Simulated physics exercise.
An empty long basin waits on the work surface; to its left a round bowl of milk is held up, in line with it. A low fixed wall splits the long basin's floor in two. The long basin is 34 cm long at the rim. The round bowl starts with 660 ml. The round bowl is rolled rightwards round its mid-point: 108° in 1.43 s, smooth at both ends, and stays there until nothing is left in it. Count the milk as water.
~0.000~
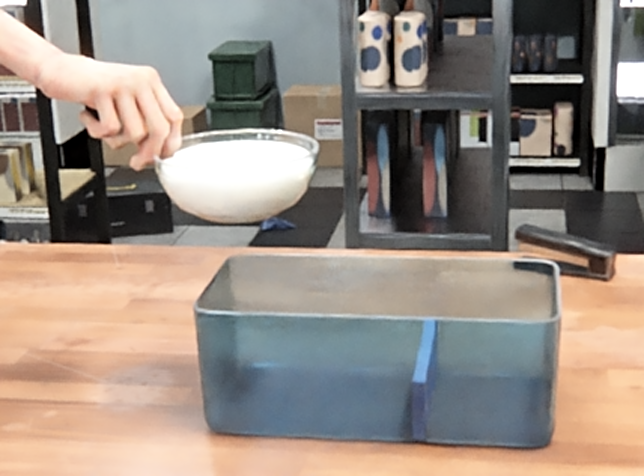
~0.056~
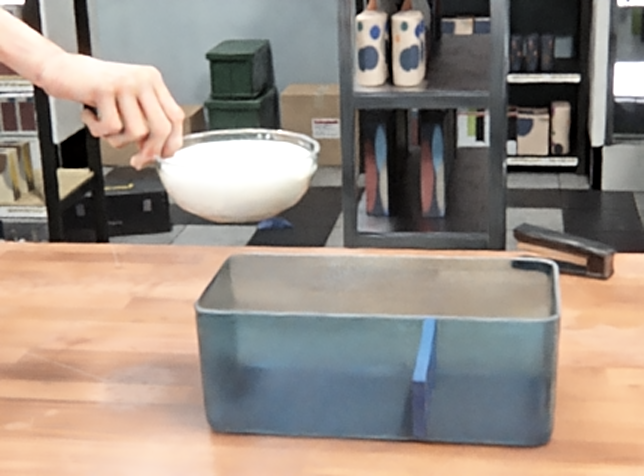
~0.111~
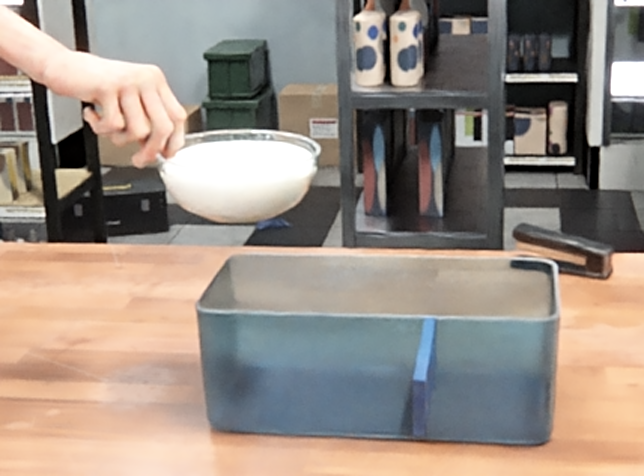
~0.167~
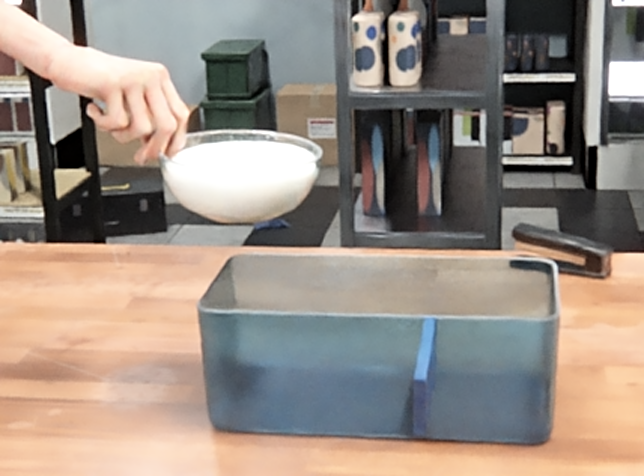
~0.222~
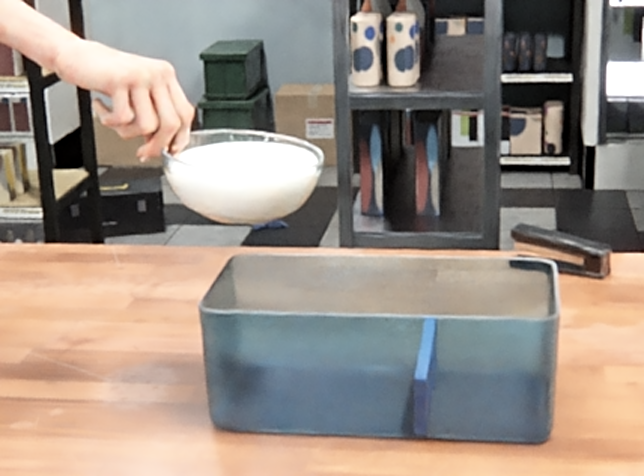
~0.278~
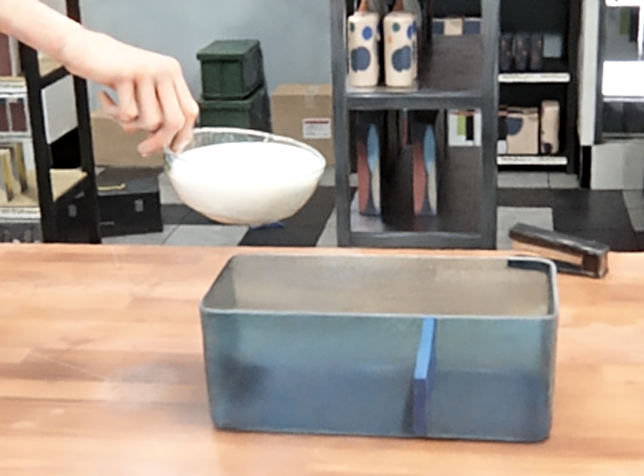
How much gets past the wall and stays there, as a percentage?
About 1 per cent.
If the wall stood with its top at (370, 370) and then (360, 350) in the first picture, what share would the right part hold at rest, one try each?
First 70, then 70 per cent.
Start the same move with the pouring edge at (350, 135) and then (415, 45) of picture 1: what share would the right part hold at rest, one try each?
In turn about 45 and 90 per cent.
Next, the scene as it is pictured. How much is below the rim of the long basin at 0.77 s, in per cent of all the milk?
About 36 per cent.
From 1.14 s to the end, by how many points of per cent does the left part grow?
Some 2 per cent.
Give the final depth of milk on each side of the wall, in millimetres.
Some 20 mm on the left and 0 mm on the right.
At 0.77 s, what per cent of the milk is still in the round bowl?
About 34 per cent.
After 0.77 s the tilt is 61° and 35 per cent is still to pour, 36 is left of the wall and 0 right of it.
After 1.14 s the tilt is 97° and 1 per cent is still to pour, 96 is left of the wall and 1 right of it.
After 1.52 s the tilt is 108° and 0 per cent is still to pour, 99 is left of the wall and 1 right of it.
After 1.93 s the tilt is 108° and 0 per cent is still to pour, 98 is left of the wall and 1 right of it.
In the end 98 per cent lies left of the wall, 1 right of it and 0 outside.
